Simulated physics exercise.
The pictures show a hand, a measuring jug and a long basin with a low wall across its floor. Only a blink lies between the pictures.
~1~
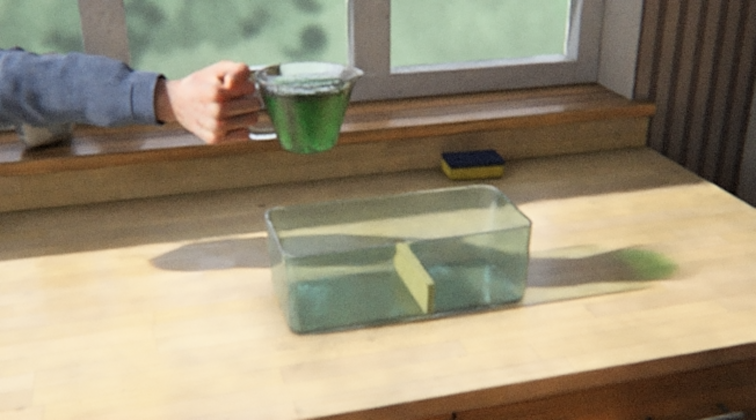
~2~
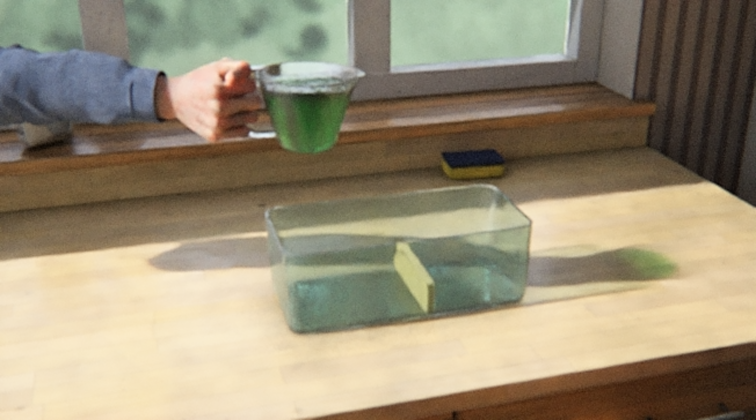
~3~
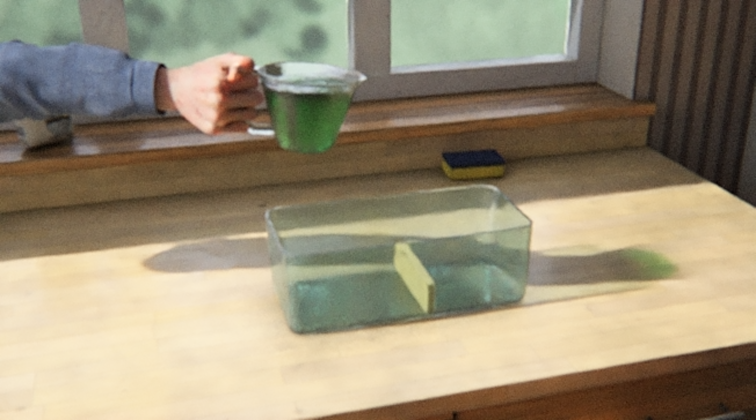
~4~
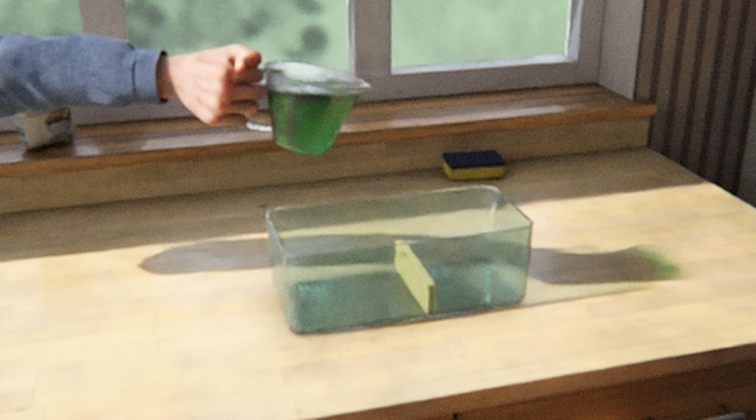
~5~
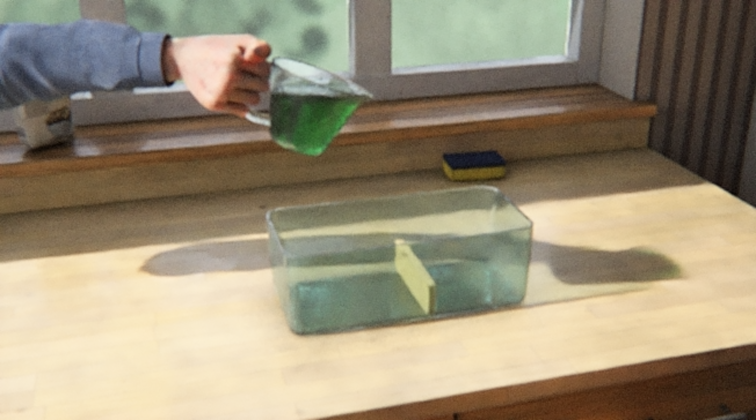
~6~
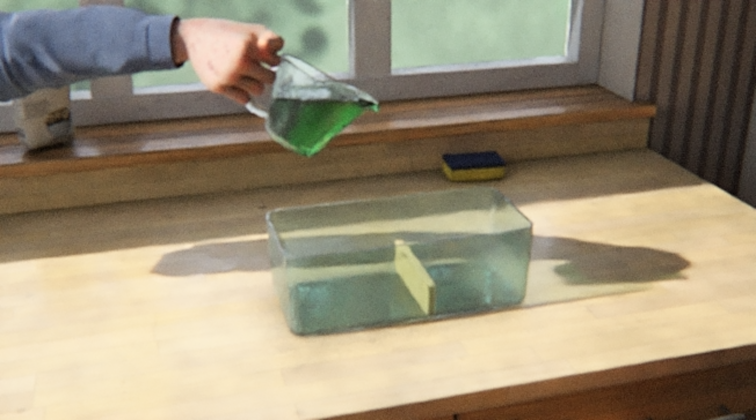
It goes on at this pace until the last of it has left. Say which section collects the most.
Most lies in the left part.
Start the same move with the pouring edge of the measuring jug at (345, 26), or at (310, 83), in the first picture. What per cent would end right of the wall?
About 20 and 5 per cent.
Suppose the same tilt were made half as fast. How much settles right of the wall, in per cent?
Some 50 per cent.
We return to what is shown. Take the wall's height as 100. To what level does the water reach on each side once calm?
Near 30 on the left, 20 on the right.
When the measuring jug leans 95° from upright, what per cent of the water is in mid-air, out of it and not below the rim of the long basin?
About 35 per cent.
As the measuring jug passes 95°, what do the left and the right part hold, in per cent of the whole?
The left part 15 per cent, the right part 20.
A moment on, the tilt is 95° and 28 per cent is still to pour, 16 is left of the wall and 21 right of it.
Next, the tilt is 110° and 1 per cent is still to pour, 68 is left of the wall and 26 right of it.
Then the tilt is 110° and 0 per cent is still to pour, 68 is left of the wall and 29 right of it.
Later the tilt is 110° and 0 per cent is still to pour, 68 is left of the wall and 29 right of it.
At rest 68 per cent lies left of the wall, 29 right of it and 3 outside.
